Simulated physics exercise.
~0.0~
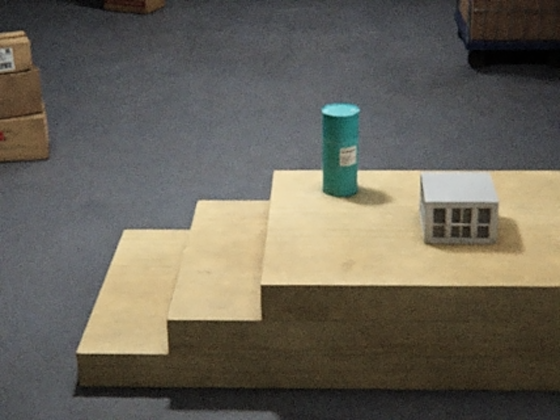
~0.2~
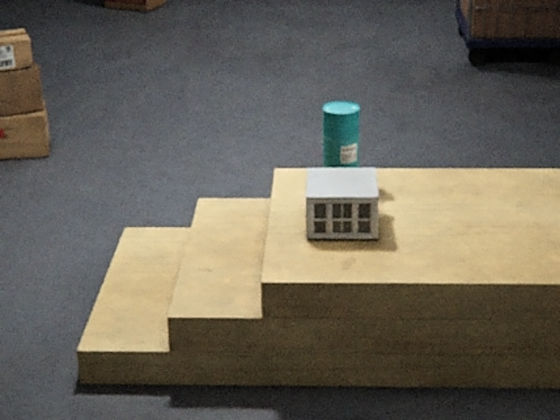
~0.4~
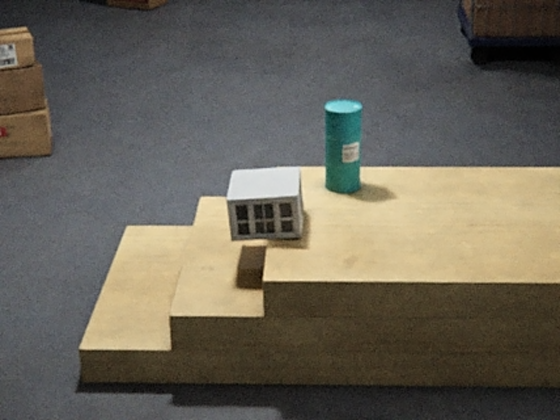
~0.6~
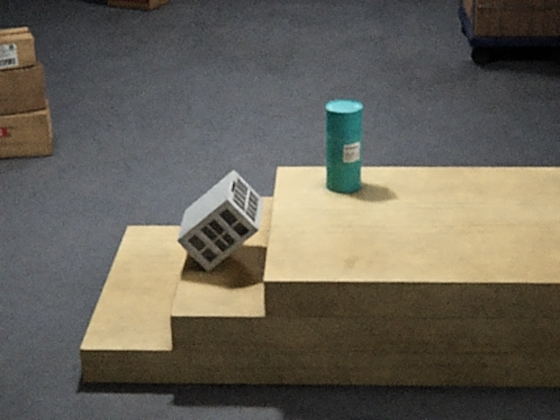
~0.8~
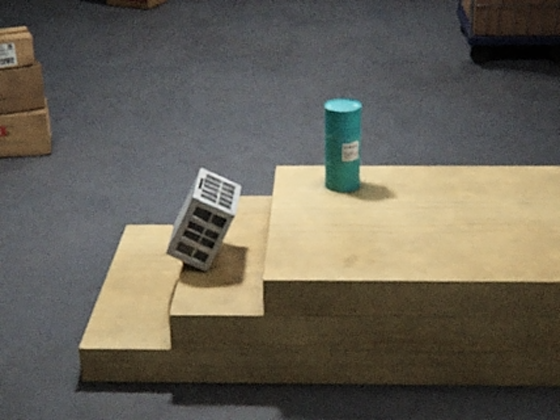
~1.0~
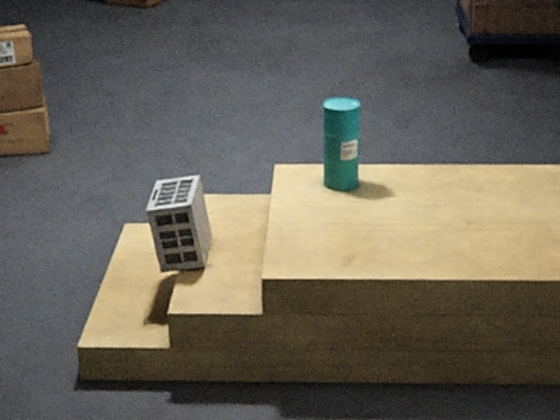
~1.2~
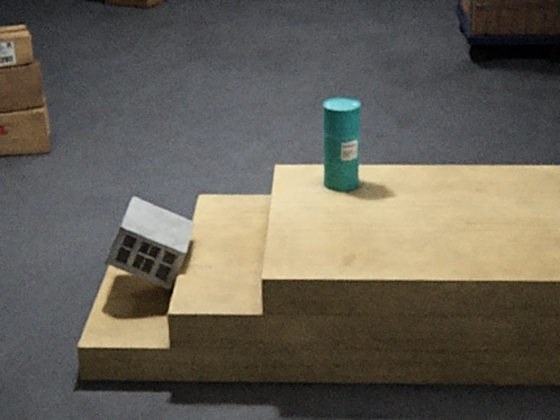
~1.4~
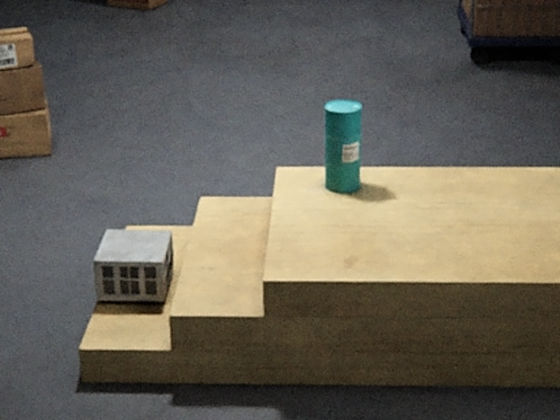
A white crate with dark square openings sits on a pale wooden platform in a grey-floored room, seen from slightly above, with steps descending to the left. Behind it to the left stands a turquoise canister, and brown boxes are stacked at the far left. The crate slides left, passing in front of the canister, and goes over the platform's edge. It tips over onto the step below, rolls on past that edge, and drops lower still. It ends upside down on the lowest step, while the canister stays standing in place.
